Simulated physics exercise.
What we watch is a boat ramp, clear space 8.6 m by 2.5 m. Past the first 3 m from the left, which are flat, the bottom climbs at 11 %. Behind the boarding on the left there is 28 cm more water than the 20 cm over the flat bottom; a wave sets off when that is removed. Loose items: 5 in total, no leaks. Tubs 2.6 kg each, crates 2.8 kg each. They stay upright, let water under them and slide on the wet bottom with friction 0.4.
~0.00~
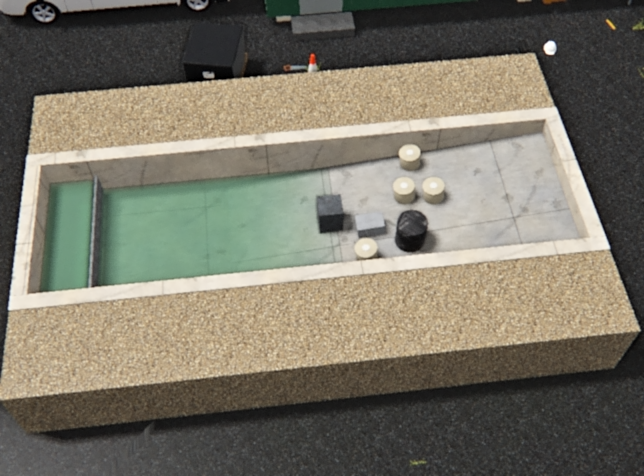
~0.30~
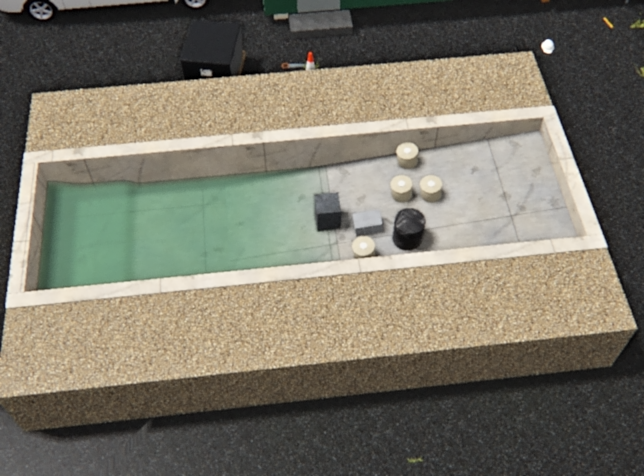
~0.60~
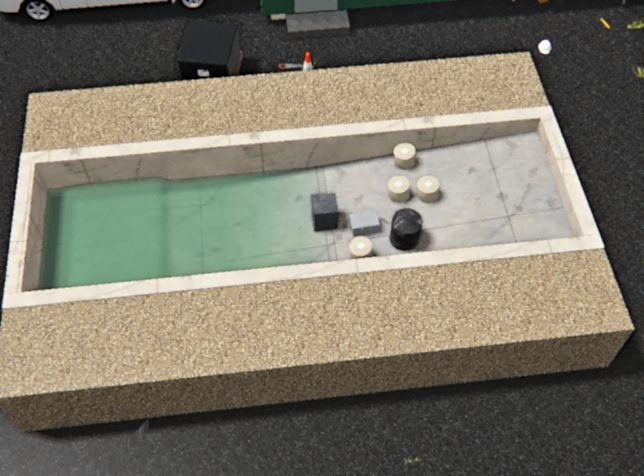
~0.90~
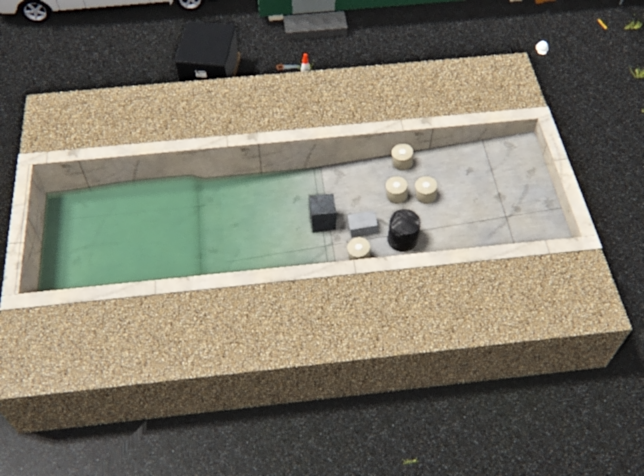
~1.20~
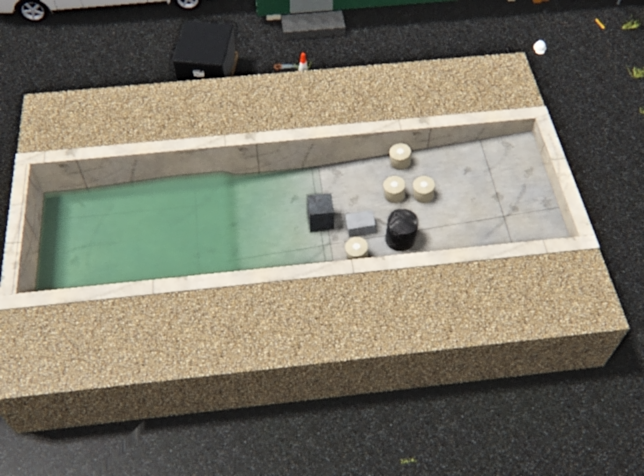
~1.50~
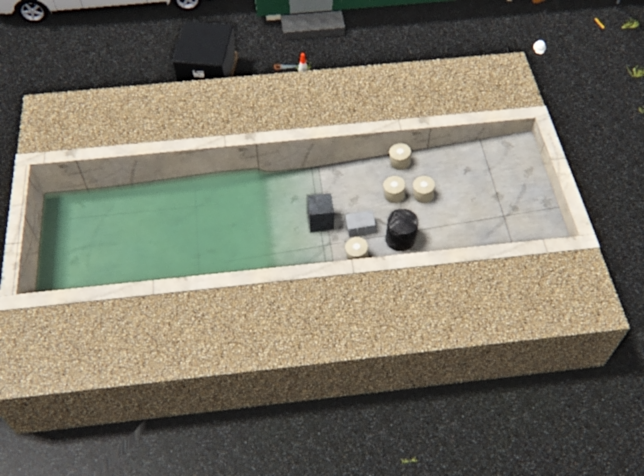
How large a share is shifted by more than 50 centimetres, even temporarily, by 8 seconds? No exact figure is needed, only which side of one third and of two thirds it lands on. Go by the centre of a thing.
That share is a big one, two thirds or more.
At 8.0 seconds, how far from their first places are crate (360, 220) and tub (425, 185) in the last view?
One is off by 100 cm, the other by 200 cm, in the order asked.
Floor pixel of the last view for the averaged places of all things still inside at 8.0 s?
(338, 215).
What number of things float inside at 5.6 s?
Just then, the number is 2.
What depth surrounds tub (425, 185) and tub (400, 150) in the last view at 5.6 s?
Depth approx. 2 cm / 1 cm.
After 2.1 s 0 of 5 are over 50 cm from their spots; 0 afloat.
After 3.6 s 3 of 5 are over 50 cm from their spots; 2 afloat.
After 5.6 s 3 of 5 are over 50 cm from their spots; 2 afloat.
After 8.0 s 5 of 5 are over 50 cm from their spots, and 5 have been at some point; 2 afloat.
